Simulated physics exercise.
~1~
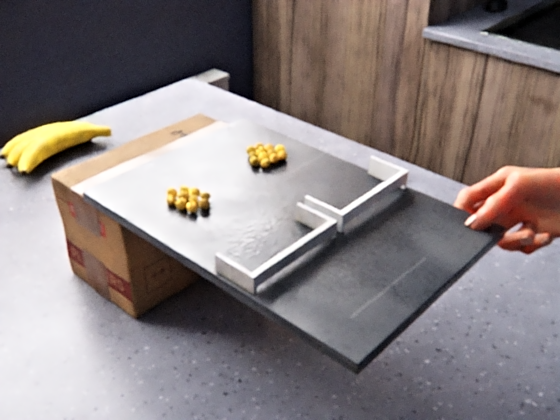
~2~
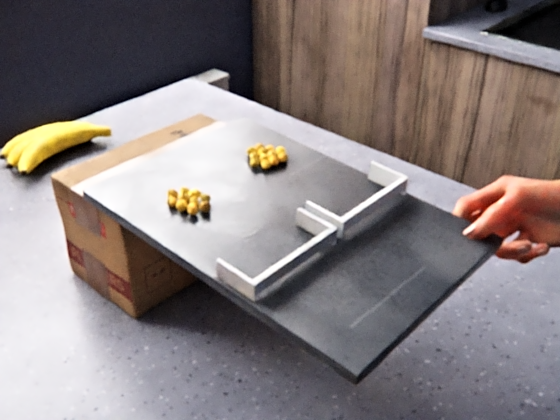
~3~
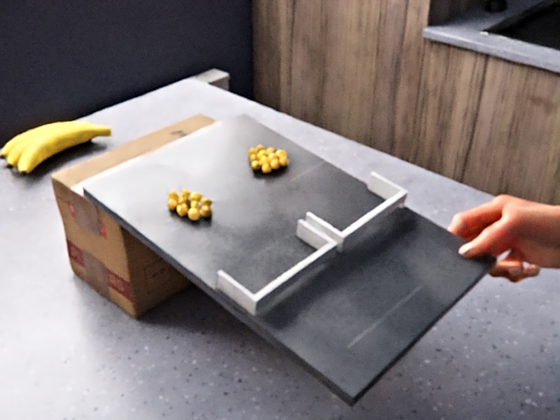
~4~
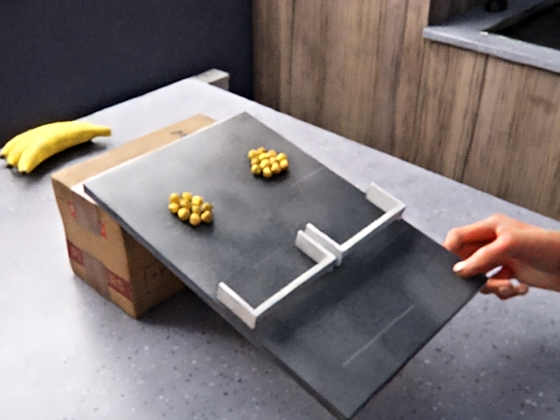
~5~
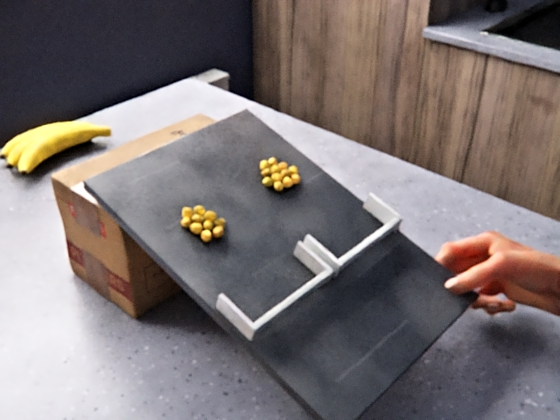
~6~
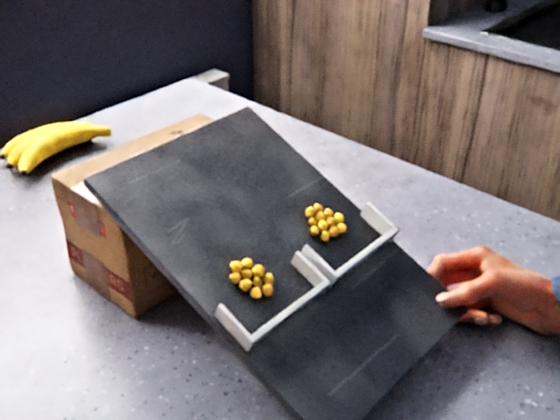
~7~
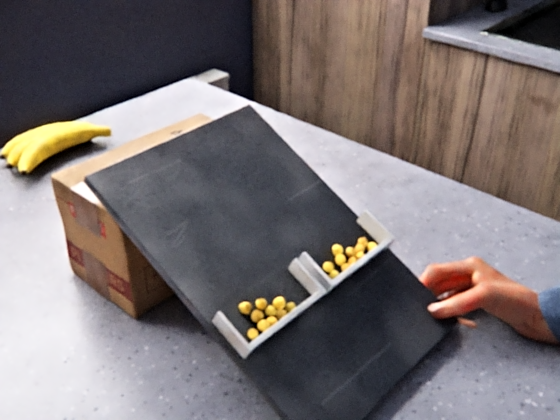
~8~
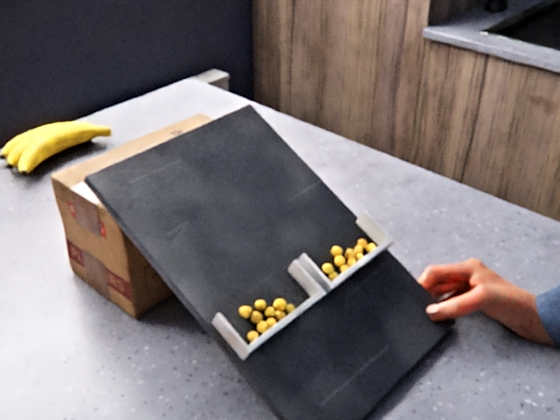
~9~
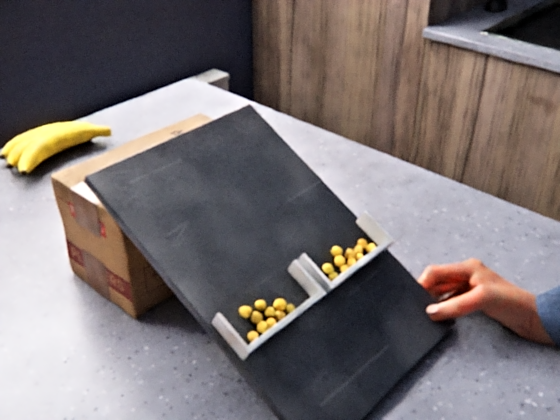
A dark, flat board rests on a cardboard box at the left and is held by a hand at the right, seen from slightly above on a speckled grey countertop. Two clusters of small yellow balls sit on it above two pale raised bars, with yellow bananas behind at the left and wooden cabinets beyond. The hand gradually lowers its end, tilting the board into a ramp. At first the clusters stay put, then both slide down toward the bars. Each batch gathers against its own bar and stays there as the board comes to rest, steeply sloped.
